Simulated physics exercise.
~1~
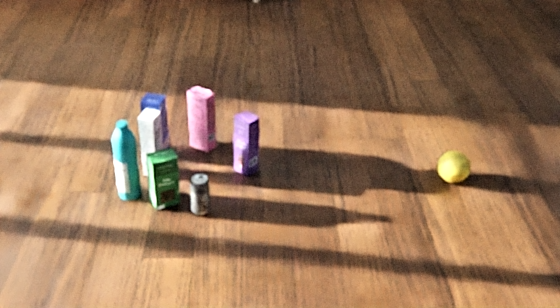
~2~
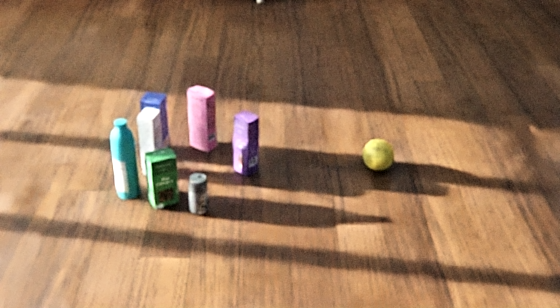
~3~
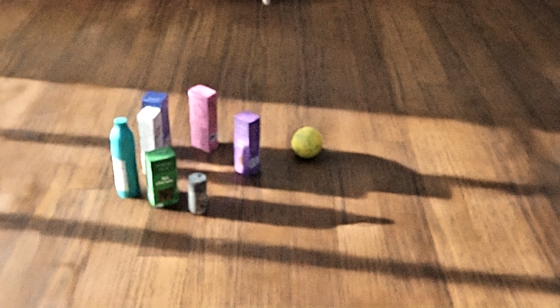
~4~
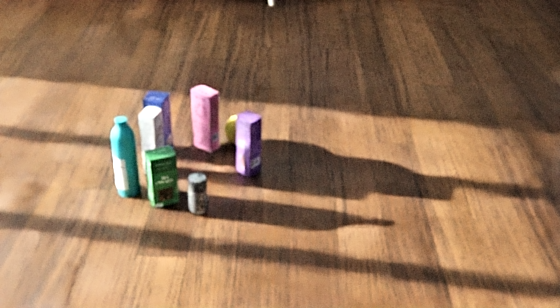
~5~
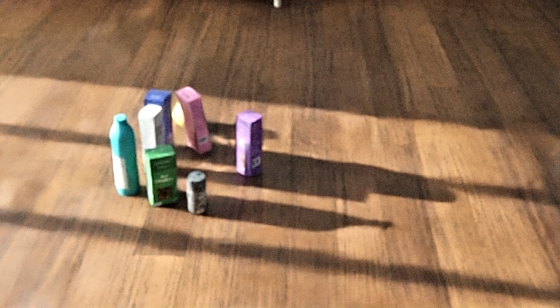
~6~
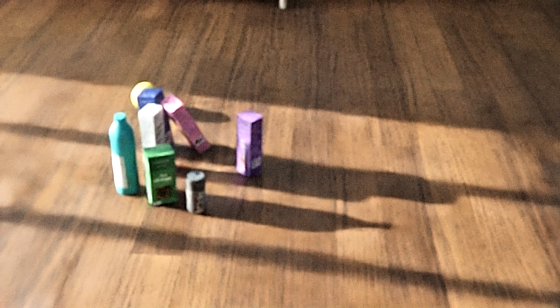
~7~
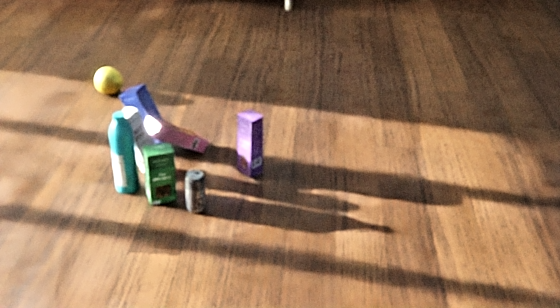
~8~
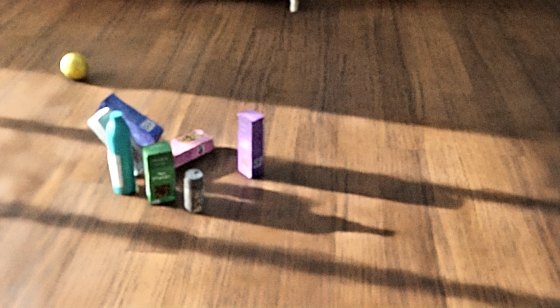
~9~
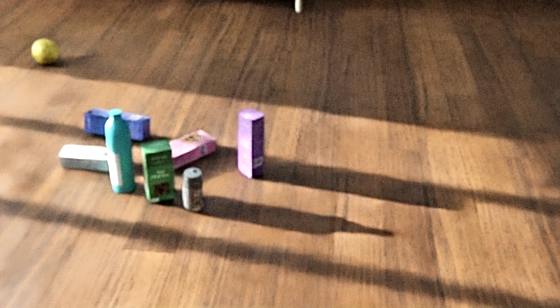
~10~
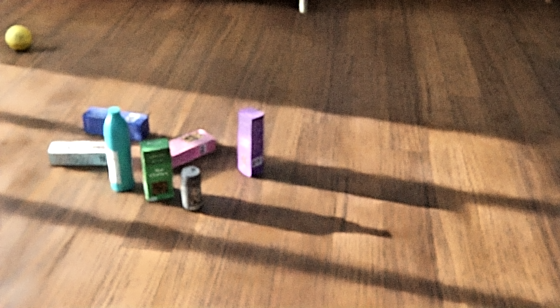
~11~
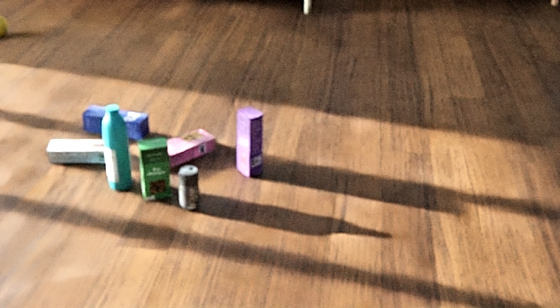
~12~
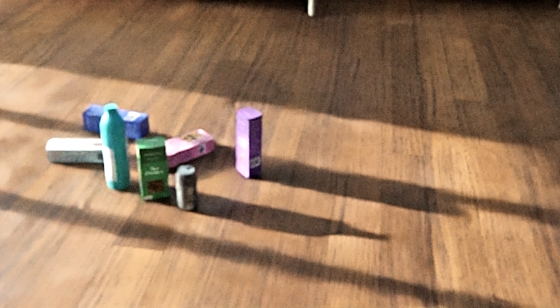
A yellow ball rolls leftward across a sunlit wooden floor, seen from slightly above, toward a loose group of seven upright objects casting long shadows to the right. Blue, white, pink and purple cartons stand with a green carton, a turquoise bottle and a small grey can in front. The ball passes behind the purple carton and reaches the pink one, which tips over. The blue and white cartons then lean and fall as the ball rolls on past the group and leaves at the upper left. Three cartons end up lying down, while the purple and green cartons, bottle and can remain standing.
